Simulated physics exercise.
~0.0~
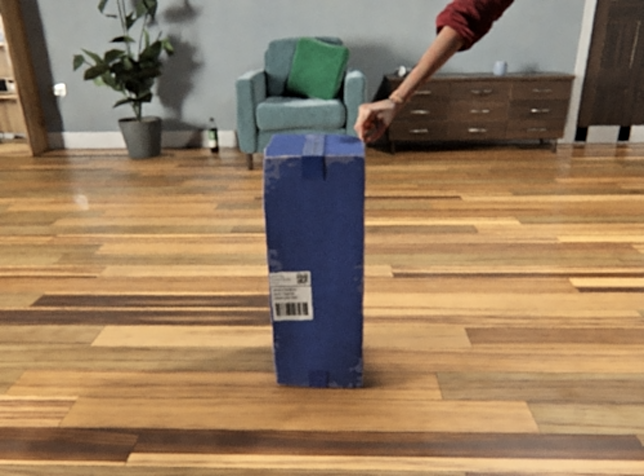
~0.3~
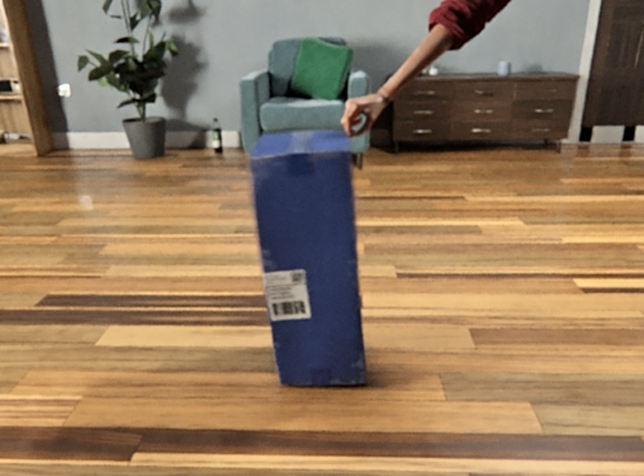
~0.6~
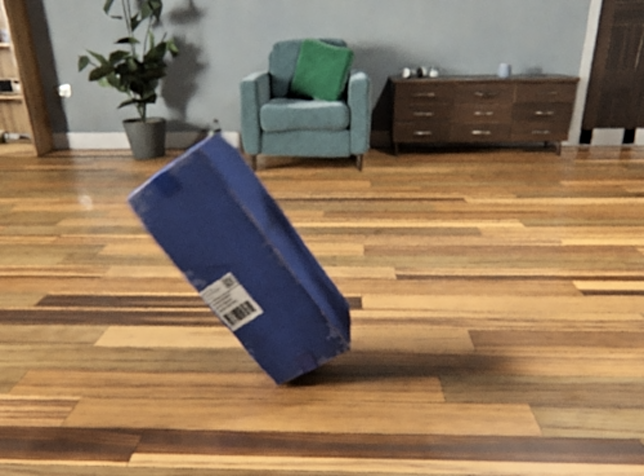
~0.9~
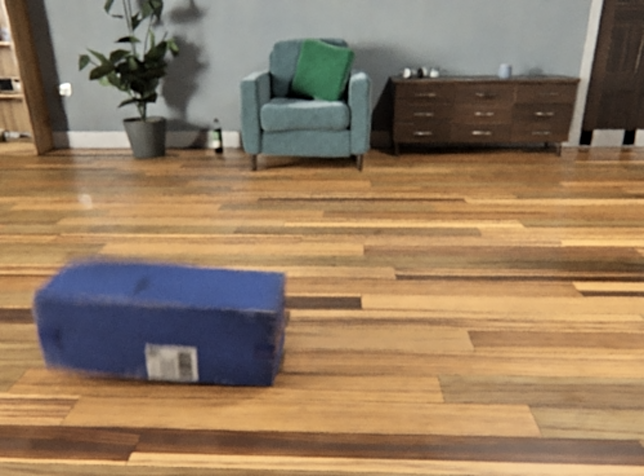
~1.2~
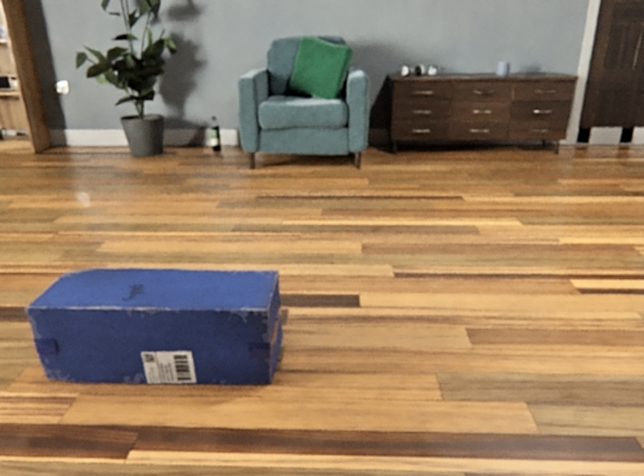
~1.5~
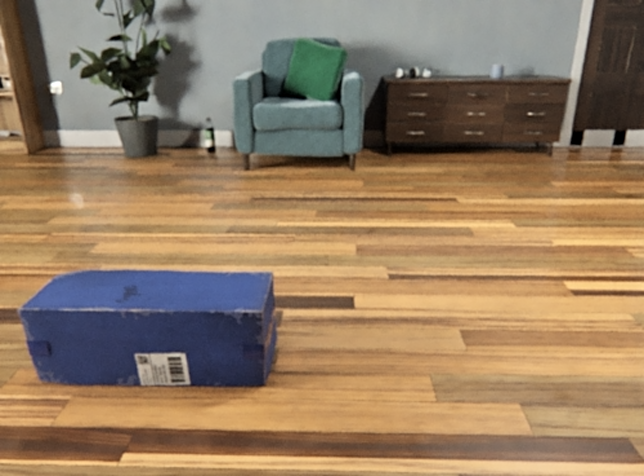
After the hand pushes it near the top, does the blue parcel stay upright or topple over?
The blue parcel topples over to the left and ends up lying on its side on the floor.
